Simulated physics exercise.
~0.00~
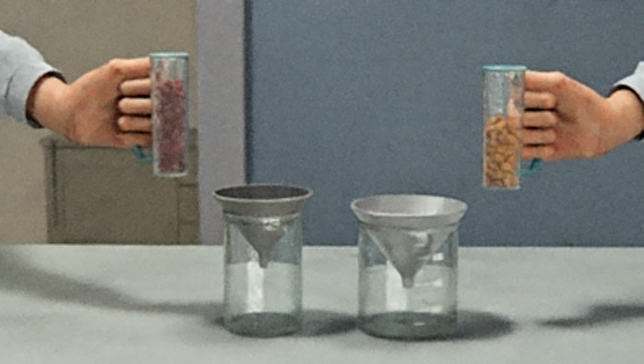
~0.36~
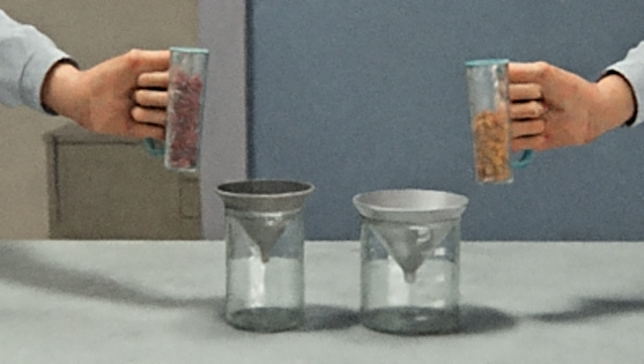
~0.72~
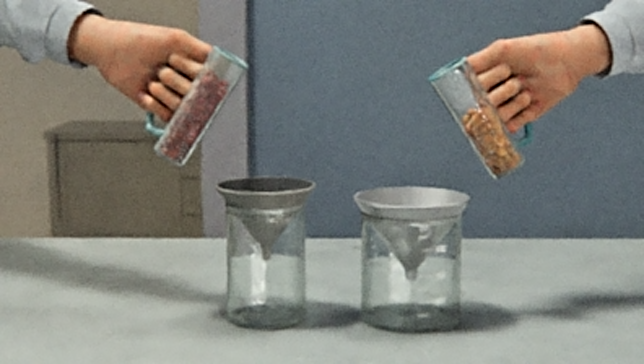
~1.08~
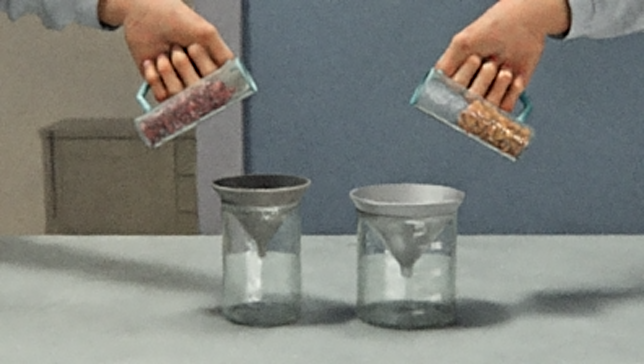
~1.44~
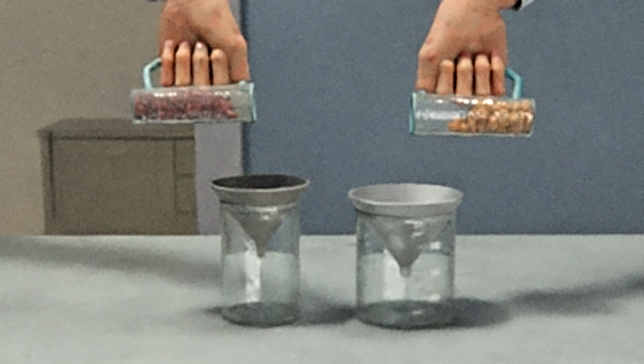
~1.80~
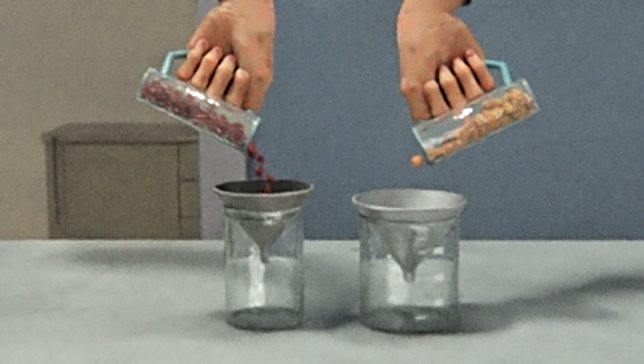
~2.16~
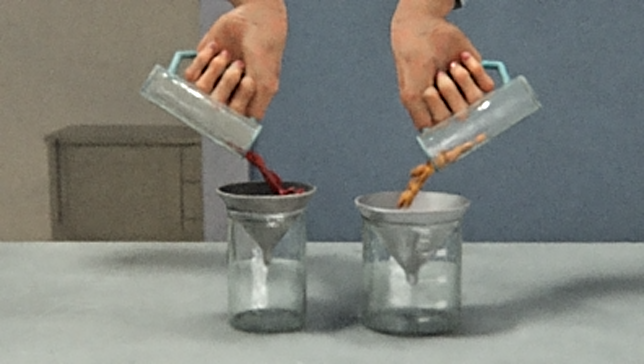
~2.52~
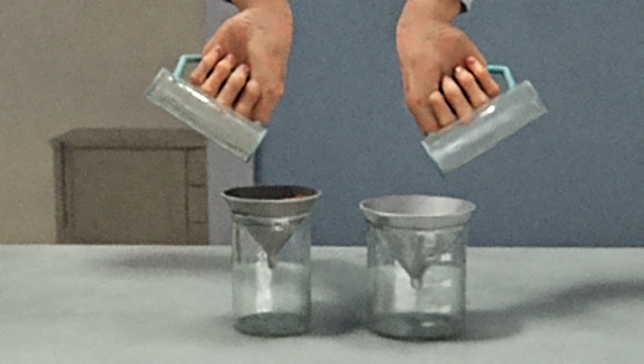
Two hands tipping cups of dark red and orange-tan pieces into funnels on glass jars, leaving both cups and jars empty.
